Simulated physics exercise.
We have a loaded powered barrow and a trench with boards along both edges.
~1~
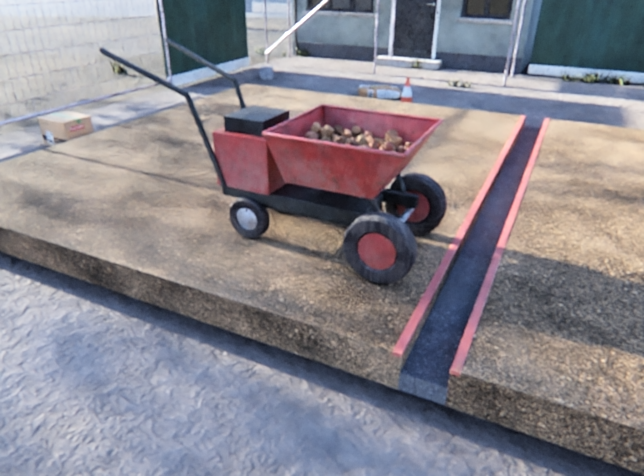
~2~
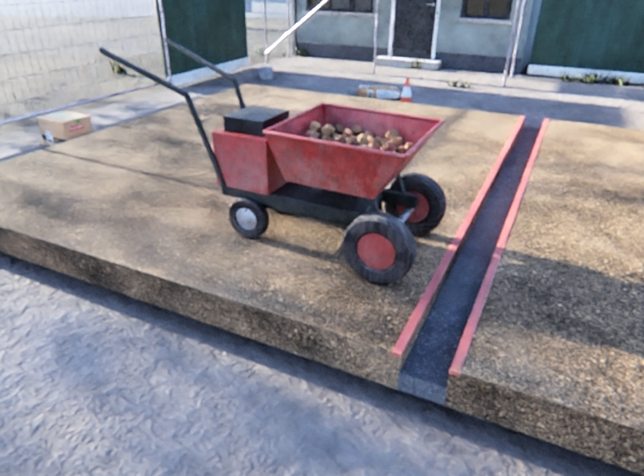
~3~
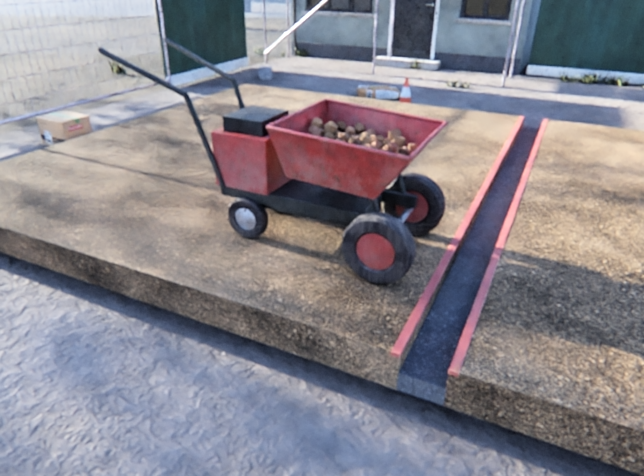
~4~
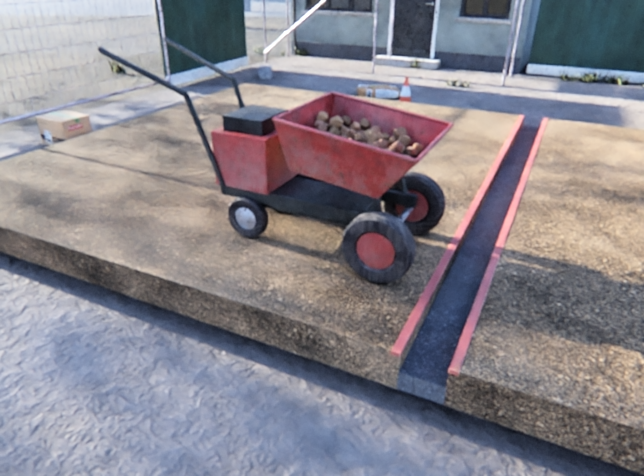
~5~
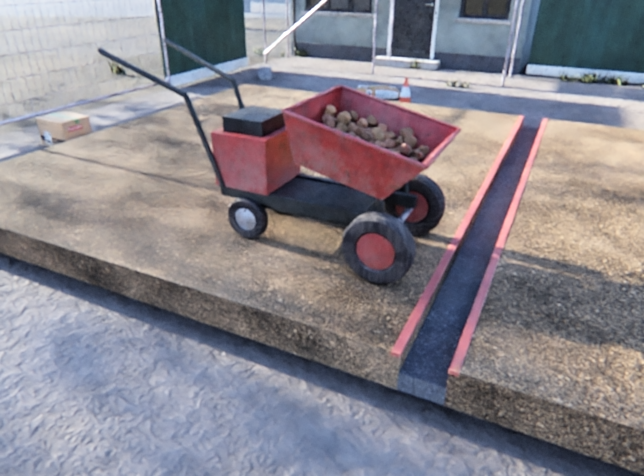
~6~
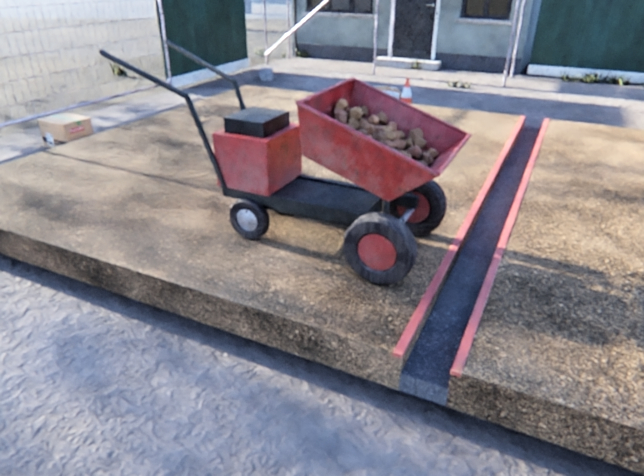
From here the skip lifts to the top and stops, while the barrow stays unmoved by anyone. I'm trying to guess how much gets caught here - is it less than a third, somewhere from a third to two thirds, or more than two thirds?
I'd say less than a third.
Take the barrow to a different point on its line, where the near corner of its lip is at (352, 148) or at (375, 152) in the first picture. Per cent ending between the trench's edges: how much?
That works out to 70 per cent for the first position and 40 per cent for the second.
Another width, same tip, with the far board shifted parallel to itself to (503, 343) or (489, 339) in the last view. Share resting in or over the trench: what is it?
First try: About 50 %; second try: About 20 %.
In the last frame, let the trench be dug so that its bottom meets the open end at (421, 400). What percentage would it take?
I'd put it at some 10 in a hundred.
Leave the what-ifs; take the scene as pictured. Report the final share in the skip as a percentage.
Roughly 5 per cent.
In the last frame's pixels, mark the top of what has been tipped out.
Top estimate: About (533, 259).
Shortly afterwards, skip tipped steeply; the whole lot in the skip.
Next, skip tipped right over; the bulk in the skip; near a quarter beyond it; only a few falling.
Some moments later, skip tipped right over; a little in the skip; only a few in or heaped over the trench; all but a few beyond it.
In the end, skip tipped right over; only a few in the skip; a little in or heaped over the trench; all but a few beyond it.
